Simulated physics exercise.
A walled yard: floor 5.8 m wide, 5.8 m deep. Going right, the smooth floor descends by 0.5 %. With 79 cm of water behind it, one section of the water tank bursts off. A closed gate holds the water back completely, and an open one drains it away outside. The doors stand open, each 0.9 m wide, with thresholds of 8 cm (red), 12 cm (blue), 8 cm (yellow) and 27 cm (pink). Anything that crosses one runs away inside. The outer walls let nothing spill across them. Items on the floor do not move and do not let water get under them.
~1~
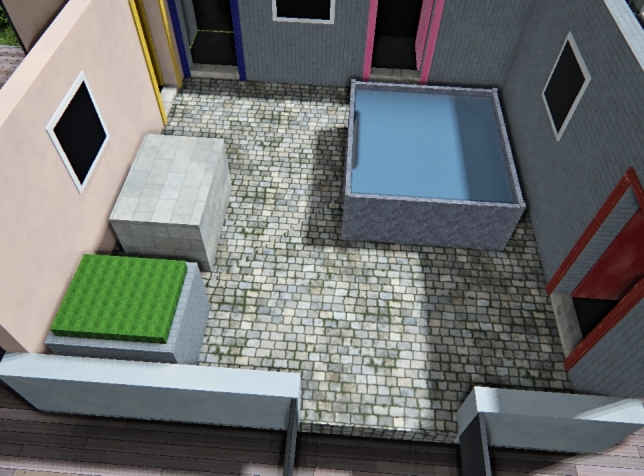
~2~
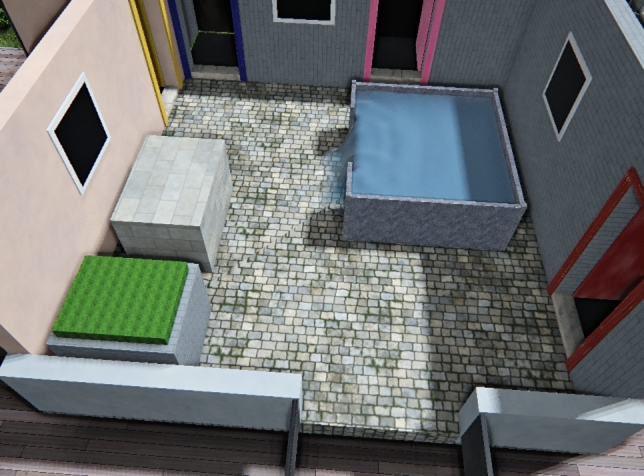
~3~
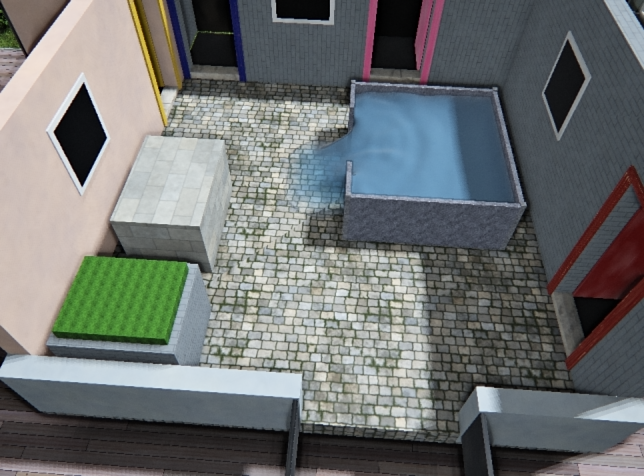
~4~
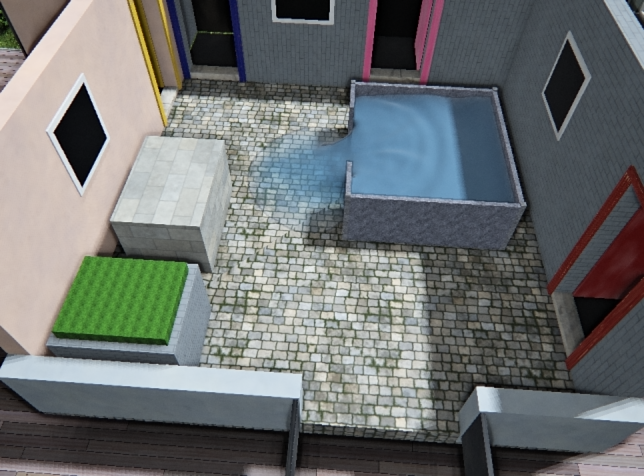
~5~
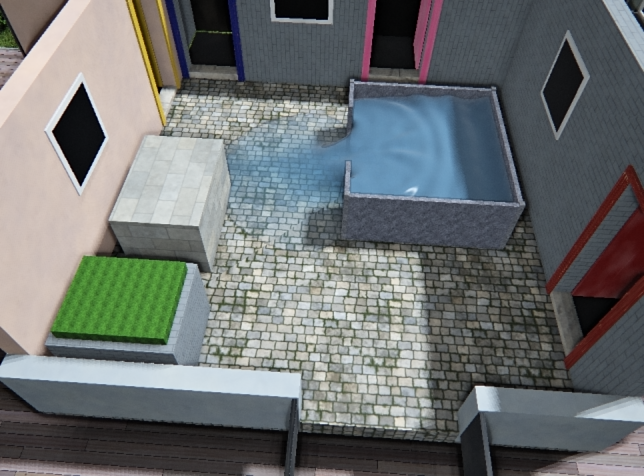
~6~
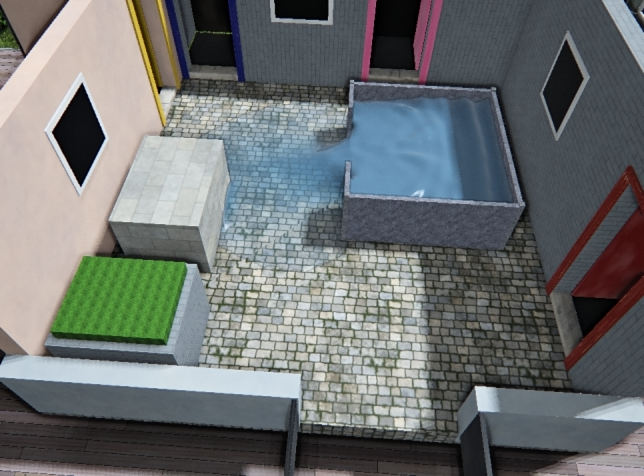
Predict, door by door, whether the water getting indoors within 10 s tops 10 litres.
In order: At the red door it looks set to land over the limit. At the blue door it looks set to land over the limit. At the yellow door it looks set to land over the limit. At the pink door it looks set to land under the limit.
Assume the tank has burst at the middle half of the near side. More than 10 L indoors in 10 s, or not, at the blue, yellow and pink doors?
At blue the amount is beneath the mark, at yellow it is beneath the mark, and at pink it is beneath the mark.
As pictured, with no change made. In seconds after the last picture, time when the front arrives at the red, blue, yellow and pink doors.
So, red at 3.6 s, then blue at 0.6 s, yellow at 0.4 s, and pink at 3.4 s.
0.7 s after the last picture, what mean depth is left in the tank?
It averages close to 55 centimetres.
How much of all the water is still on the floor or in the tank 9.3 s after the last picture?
Around 76 percent of the water.
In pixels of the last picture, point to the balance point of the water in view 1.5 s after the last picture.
Close to (333, 181) in the last picture.
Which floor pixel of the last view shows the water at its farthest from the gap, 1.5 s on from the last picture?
Around pixel (67, 367).
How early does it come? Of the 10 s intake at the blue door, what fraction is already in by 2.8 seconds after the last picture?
Estimate: Around 55 per cent.
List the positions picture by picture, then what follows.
The first picture shows the water tank at (427, 142) is whole and still, 79 cm deep.
In the second picture, water pours out at (351, 165) and has run 0.6 m, to (334, 206); typically 12 cm deep outside, 79 cm at the water tank's back.
In the third picture, water pours out at (350, 166) and has run 1.0 m, to (290, 194); typically 13 cm deep outside, 79 cm at the water tank's back.
In the fourth picture, water pours out at (350, 167) and has run 1.5 m, to (252, 180); typically 10 cm deep outside, 79 cm at the water tank's back.
In the fifth picture, water pours out at (349, 167) and has run 2.1 m, to a hidden place; typically 6 cm deep outside, 75 cm at the water tank's back.
In the sixth picture, water pours out at (349, 165) and has run 2.8 m, to a hidden place; typically 6 cm deep outside, 67 cm at the water tank's back.
Then, 0.7 s after the last picture water covers 40 % of the floor and is deepest (44 cm) near (237, 191); red door not reached, blue door 6 cm at the sill, 0 L in, yellow door 20 cm at the sill, 5 L in, pink door not reached.
Then, 1.5 s after the last picture water covers 50 % of the floor and is deepest (43 cm) near (181, 84); red door not reached, blue door 28 cm at the sill, 22 L in, yellow door 26 cm at the sill, 67 L in, pink door not reached.
Then, 2.8 s after the last picture water covers 65 % of the floor and is deepest (43 cm) near (61, 383); red door not reached, blue door 25 cm at the sill, 150 L in, yellow door 22 cm at the sill, 171 L in, pink door not reached.
Then, 5.3 s after the last picture water covers 95 % of the floor and is deepest (21 cm) near (114, 288); red door 11 cm at the sill, 1 L in, blue door 19 cm at the sill, 245 L in, yellow door 17 cm at the sill, 290 L in, pink door 4 cm at the sill, 0 L in.
Then, 9.3 s after the last picture water covers 100 % of the floor and is deepest (20 cm) near (494, 109); red door 13 cm at the sill, 41 L in, blue door 12 cm at the sill, 271 L in, yellow door 11 cm at the sill, 354 L in, pink door 8 cm at the sill, 0 L in.
